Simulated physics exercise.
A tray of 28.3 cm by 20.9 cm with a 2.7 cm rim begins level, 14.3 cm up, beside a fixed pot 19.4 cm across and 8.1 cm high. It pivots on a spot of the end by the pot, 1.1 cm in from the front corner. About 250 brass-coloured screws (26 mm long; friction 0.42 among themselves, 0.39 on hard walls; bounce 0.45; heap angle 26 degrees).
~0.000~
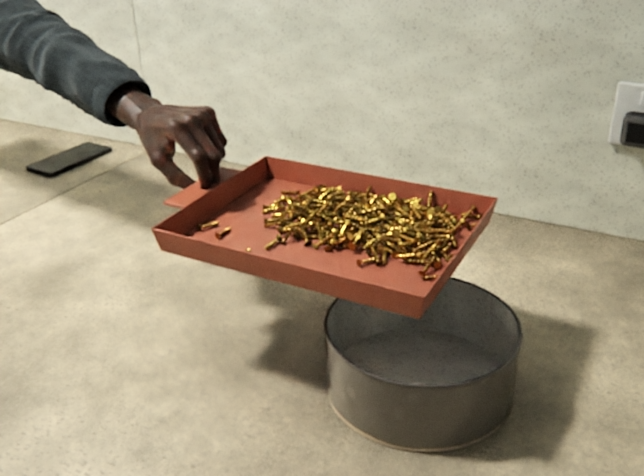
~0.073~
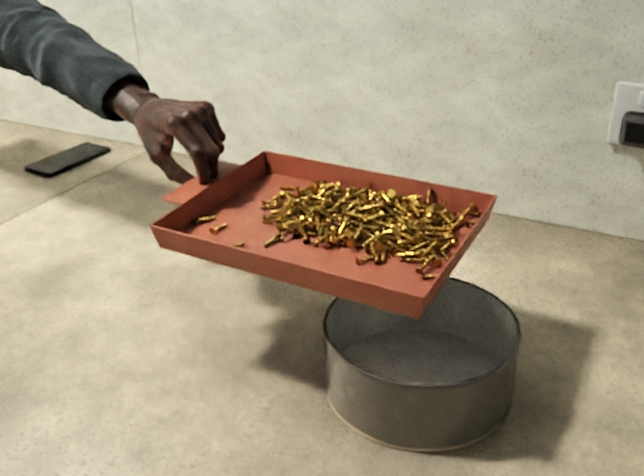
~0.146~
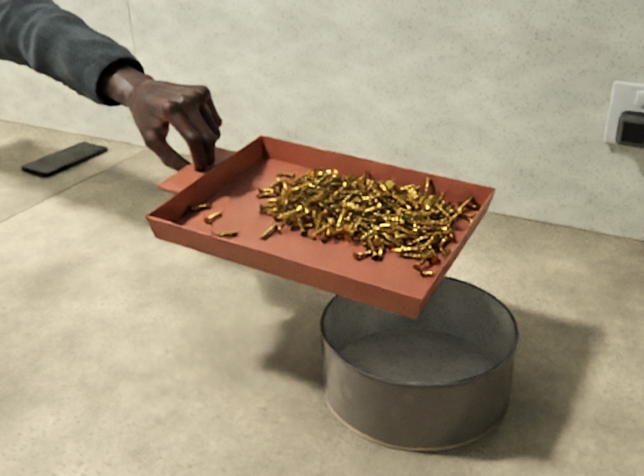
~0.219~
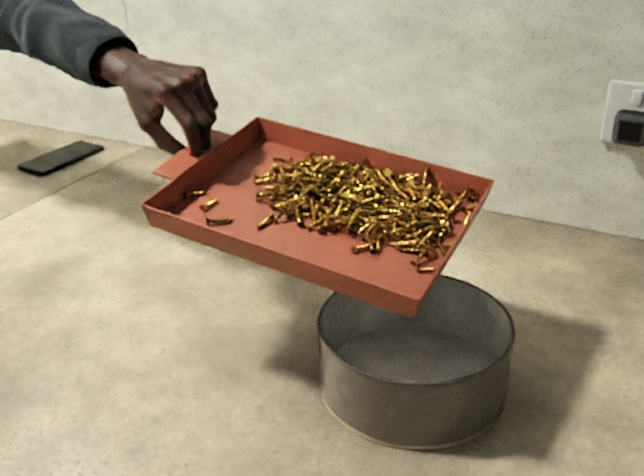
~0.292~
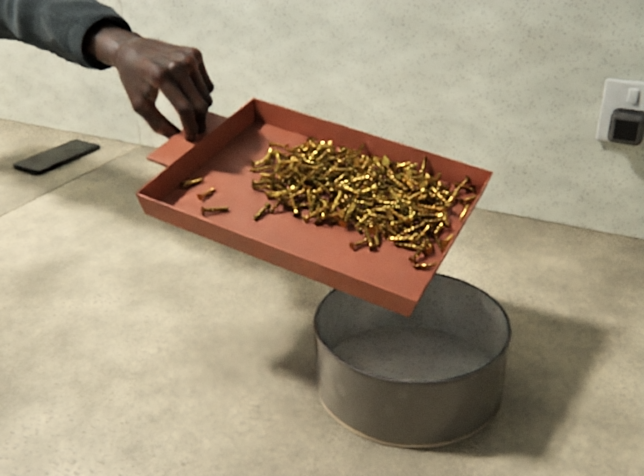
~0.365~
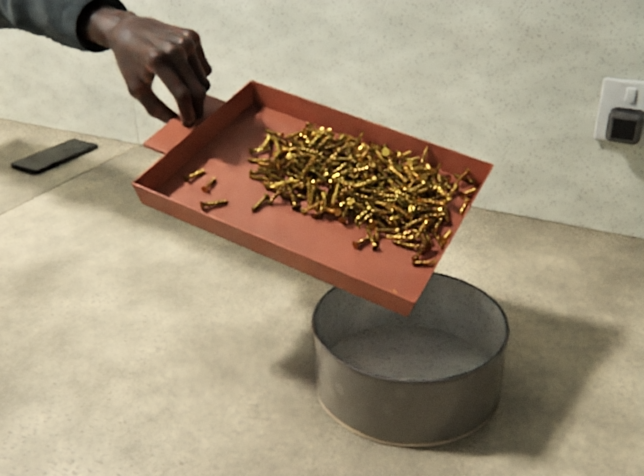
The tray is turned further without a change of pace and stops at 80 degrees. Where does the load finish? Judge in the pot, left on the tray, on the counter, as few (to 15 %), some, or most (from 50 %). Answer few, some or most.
Pot few, tray few, counter most.
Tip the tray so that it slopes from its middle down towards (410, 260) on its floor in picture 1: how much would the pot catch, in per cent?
About 25 per cent.
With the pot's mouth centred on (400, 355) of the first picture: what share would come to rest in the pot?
Some 50 per cent.
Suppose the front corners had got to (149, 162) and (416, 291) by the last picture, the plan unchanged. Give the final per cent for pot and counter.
Pot 35, counter 35.
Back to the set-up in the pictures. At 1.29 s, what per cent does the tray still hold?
Some 95 per cent of the load.
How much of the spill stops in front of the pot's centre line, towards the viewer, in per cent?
Some 100 per cent.
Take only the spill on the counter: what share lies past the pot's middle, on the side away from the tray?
About 100 per cent.
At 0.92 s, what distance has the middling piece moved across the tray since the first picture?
About 10 cm.
Then, at 0.92 s, tilt 47 degrees; the tray holds 100 %, the pot 0 %.
Then, at 1.29 s, tilt 67 degrees; the tray holds 95 %, the pot 0 %.
Then, at 1.75 s, tilt 80 degrees; the tray holds 25 %, the pot 0 %.
By 2.6 s all is still; pot 0 %, tray 10 %, counter 90 %.
